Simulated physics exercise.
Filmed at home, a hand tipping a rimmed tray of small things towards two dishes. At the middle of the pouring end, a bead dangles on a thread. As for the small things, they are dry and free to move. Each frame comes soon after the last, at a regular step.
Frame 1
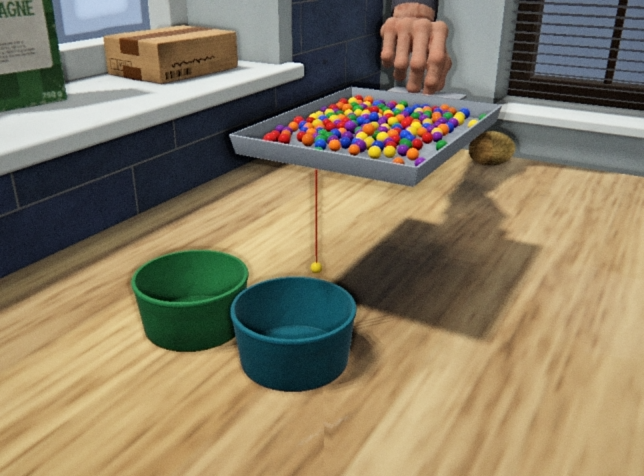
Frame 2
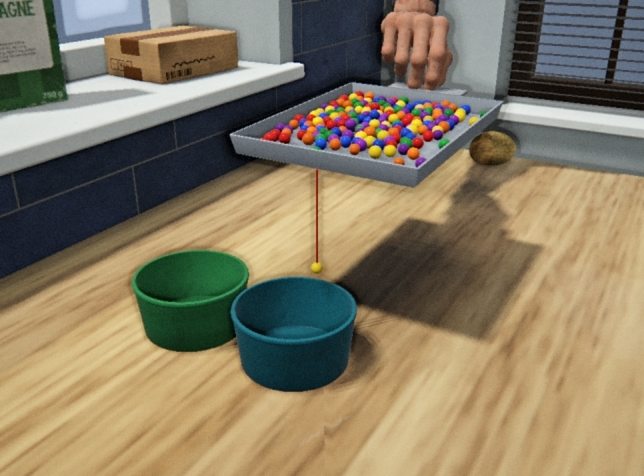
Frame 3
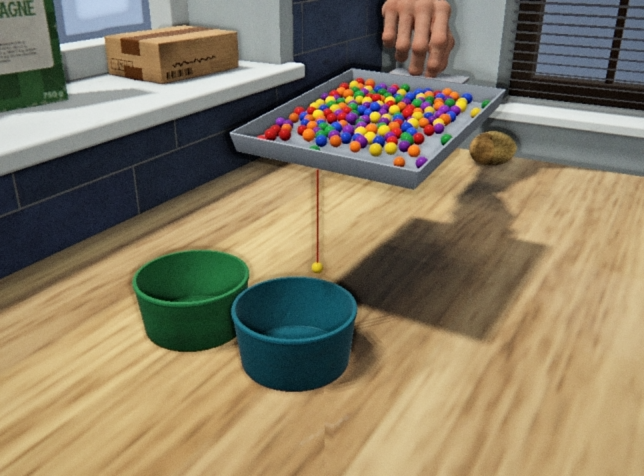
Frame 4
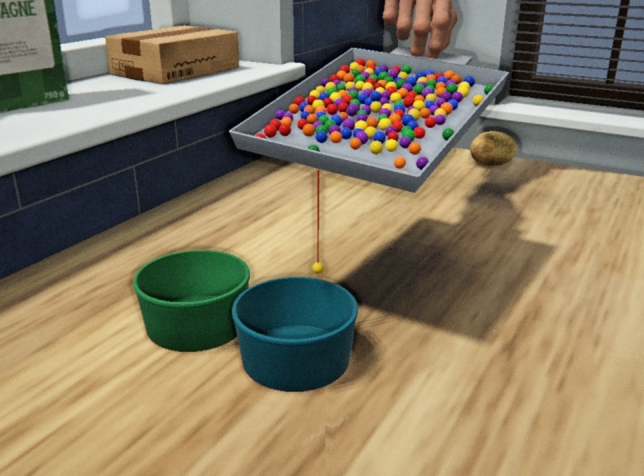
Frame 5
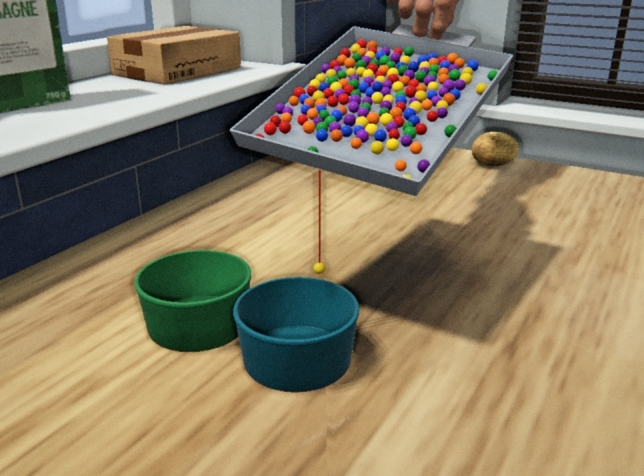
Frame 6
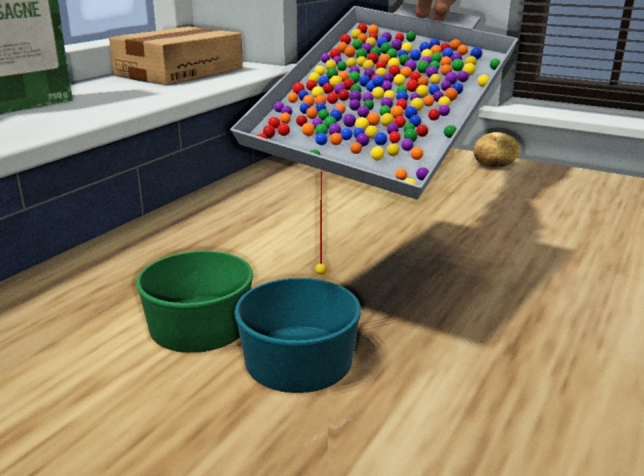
A hand at the top grips the far edge of a grey rimmed tray of multicoloured plastic beads above a pale wooden worktop, seen from slightly above. A green dish and a teal dish stand below at left, near a yellow bead hanging on a thread, with a cardboard box on the sill. The hand steadily raises the tray's far side, its near right corner dipping slightly, and the beads begin shifting.
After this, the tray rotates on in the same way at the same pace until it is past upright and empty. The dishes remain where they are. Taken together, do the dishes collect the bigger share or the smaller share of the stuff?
Turns out most of it gets away in the end.
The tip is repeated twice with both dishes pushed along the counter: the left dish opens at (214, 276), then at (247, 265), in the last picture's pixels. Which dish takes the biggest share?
In turn: The right one; the right-hand dish.
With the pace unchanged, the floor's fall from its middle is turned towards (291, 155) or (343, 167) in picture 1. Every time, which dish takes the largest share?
For the first place it's the left-side dish, for the second the right-side dish.
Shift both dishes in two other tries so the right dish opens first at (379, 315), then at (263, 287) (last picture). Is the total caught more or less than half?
First try: Higher than half; second try: Lower than half.
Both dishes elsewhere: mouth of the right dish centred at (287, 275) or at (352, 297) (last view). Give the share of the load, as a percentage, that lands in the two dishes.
0 % and 40 %.
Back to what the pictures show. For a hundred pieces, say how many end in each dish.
Count per hundred - left dish ~ 0, right dish ~ 30.
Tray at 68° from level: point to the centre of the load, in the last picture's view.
About (367, 172).
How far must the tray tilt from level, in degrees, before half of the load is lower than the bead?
The angle is around 90°.
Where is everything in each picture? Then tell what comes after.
Corners of the pouring end (235, 134) and (415, 165), level; middle of the load (368, 125), round plastic beads; left dish (155, 320); right dish (260, 358); bead on its thread (317, 268), in the first frame.
Corners of the pouring end (236, 134) and (415, 166), level; middle of the load (368, 122), in the second frame.
Corners of the pouring end (236, 132) and (415, 169), tipped barely, lowest at the right corner; middle of the load (369, 114), in the third frame.
Corners of the pouring end (235, 130) and (416, 173), tipped a little, lowest at the right corner; middle of the load (370, 103), in the fourth frame.
Corners of the pouring end (236, 129) and (417, 178), tipped clearly, lowest at the right corner; middle of the load (371, 93), about a tenth on the move, in the fifth frame.
Corners of the pouring end (237, 128) and (418, 183), tipped clearly, lowest at the right corner; middle of the load (372, 87), almost all on the move; left dish (159, 321); right dish (265, 359), in the sixth frame.
Just after the last frame, tray tipped steeply; roughly two thirds on the tray; about a tenth in the right dish; about a tenth outside both; roughly a quarter in the air.
A moment on, tray tipped past a quarter turn; about a tenth on the tray; roughly a quarter in the right dish; roughly half outside both; about a tenth in the air.
Further on, tray tipped past a quarter turn; roughly a third in the right dish; roughly two thirds outside both.
When it is over, tray tipped past a quarter turn; roughly a third in the right dish; not one in the left dish; roughly two thirds outside both.
